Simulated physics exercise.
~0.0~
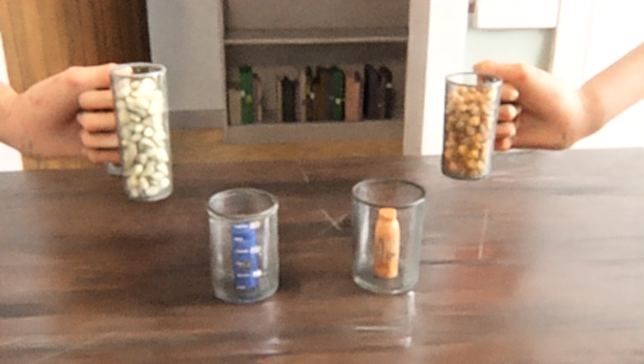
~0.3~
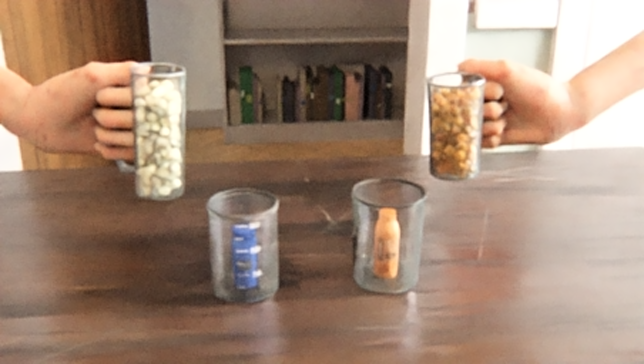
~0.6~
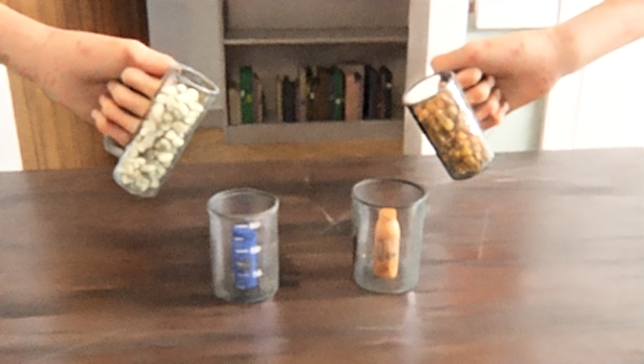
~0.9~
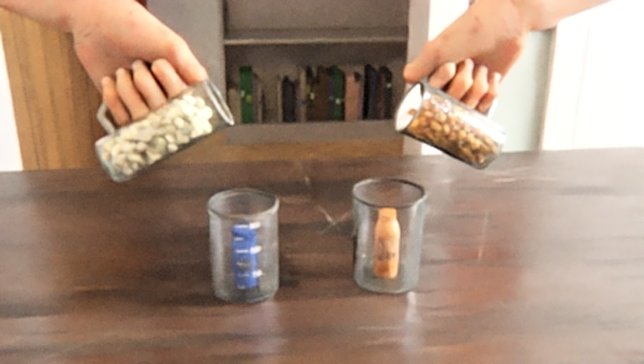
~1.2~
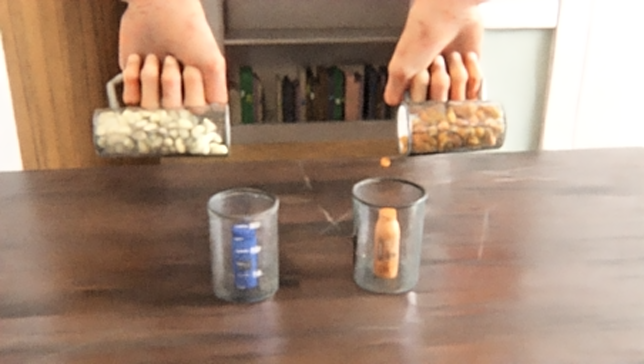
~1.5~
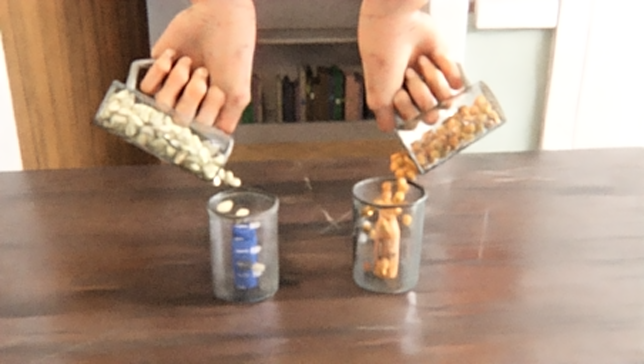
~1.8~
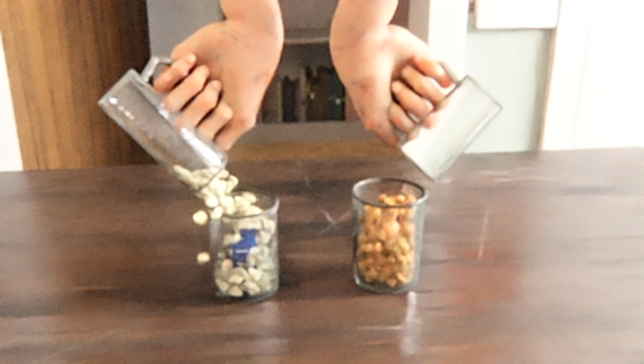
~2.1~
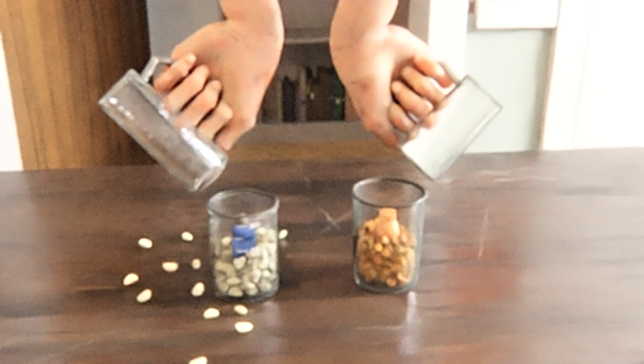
Two hands hold clear glass mugs above a dark wooden table, the left filled with pale beans and the right with orange-brown pieces, seen from a still camera facing a grey shelf. Below stand two clear glasses, the left holding a blue object and the right an orange bottle-shaped one. The hands move inward and tip the mugs until the contents pour down. The right mug empties first, while pale beans spill past the left glass. Finally both mugs are empty, beans lie scattered on the table at left, and both objects still show above the piles.
